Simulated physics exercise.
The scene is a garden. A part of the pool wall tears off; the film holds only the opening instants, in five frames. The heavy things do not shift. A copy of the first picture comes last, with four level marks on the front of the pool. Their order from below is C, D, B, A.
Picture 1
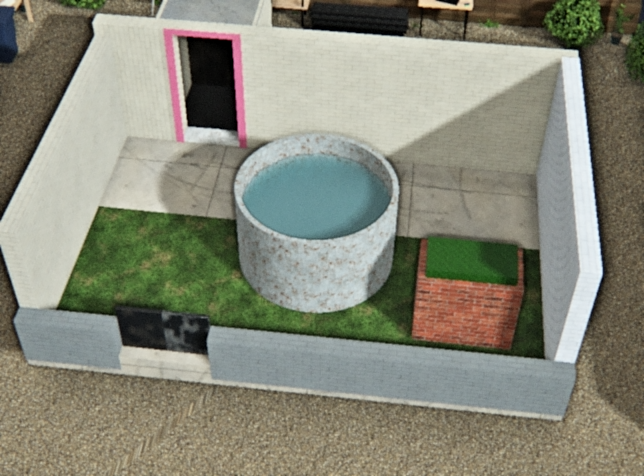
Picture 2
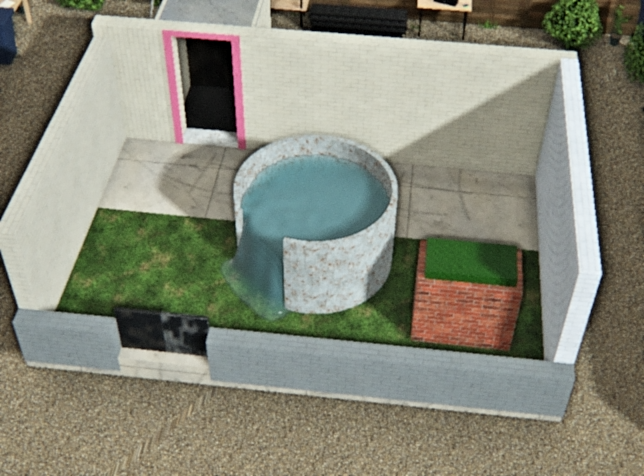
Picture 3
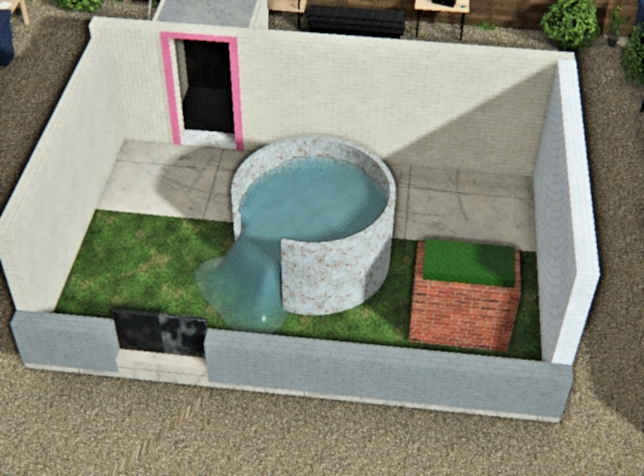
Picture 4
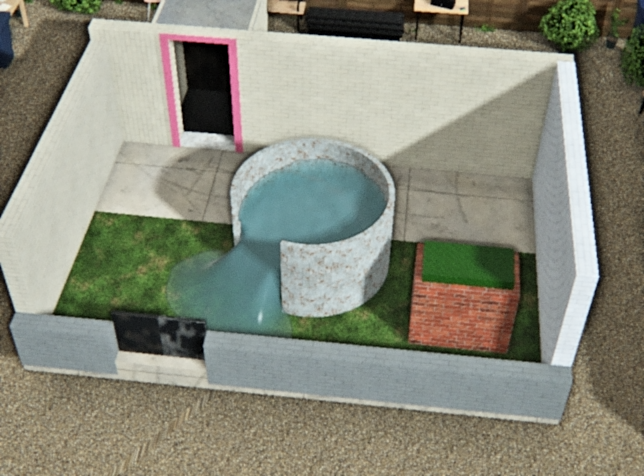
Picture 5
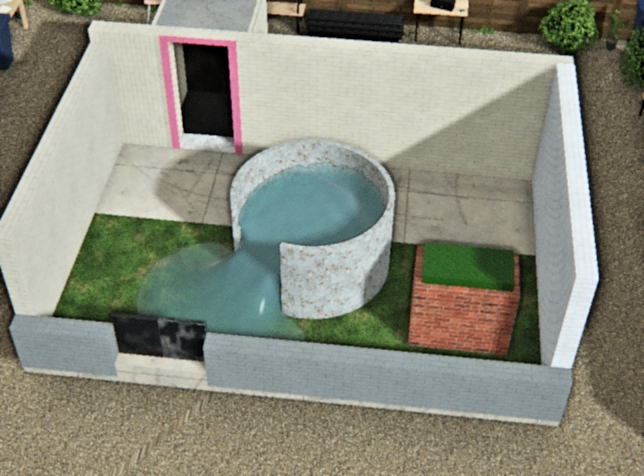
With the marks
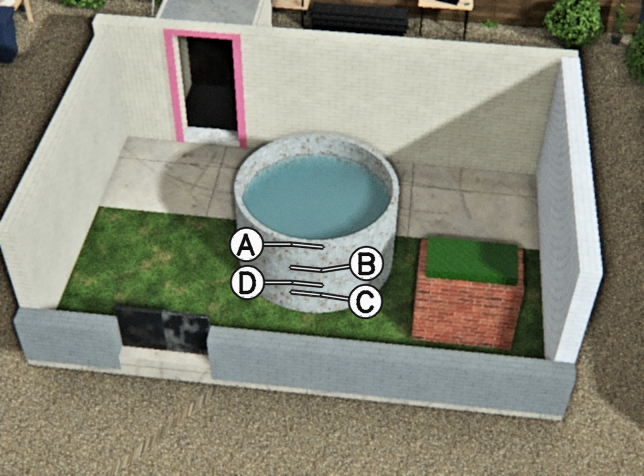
Water poured out through a gap in the front left side of a round stone pool in a walled garden, then spread across the grass to the left, behind the dark gate.
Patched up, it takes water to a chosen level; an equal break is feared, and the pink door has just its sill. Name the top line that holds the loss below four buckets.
The answer is mark D.
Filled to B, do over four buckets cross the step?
Yes, that goes wrong.
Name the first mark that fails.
The answer is B.
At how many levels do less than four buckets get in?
Two of them.
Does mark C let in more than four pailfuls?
No.
In white, A at (306, 245); B at (306, 268); C at (306, 293); D at (306, 283); from the bottom up C, D, B, A.
If A is chosen, dozens of bucketfuls pour in.
If B is chosen, about 12 bucketfuls get in.
If C is chosen, nothing gets over.
If D is chosen, a bucket or two gets in.
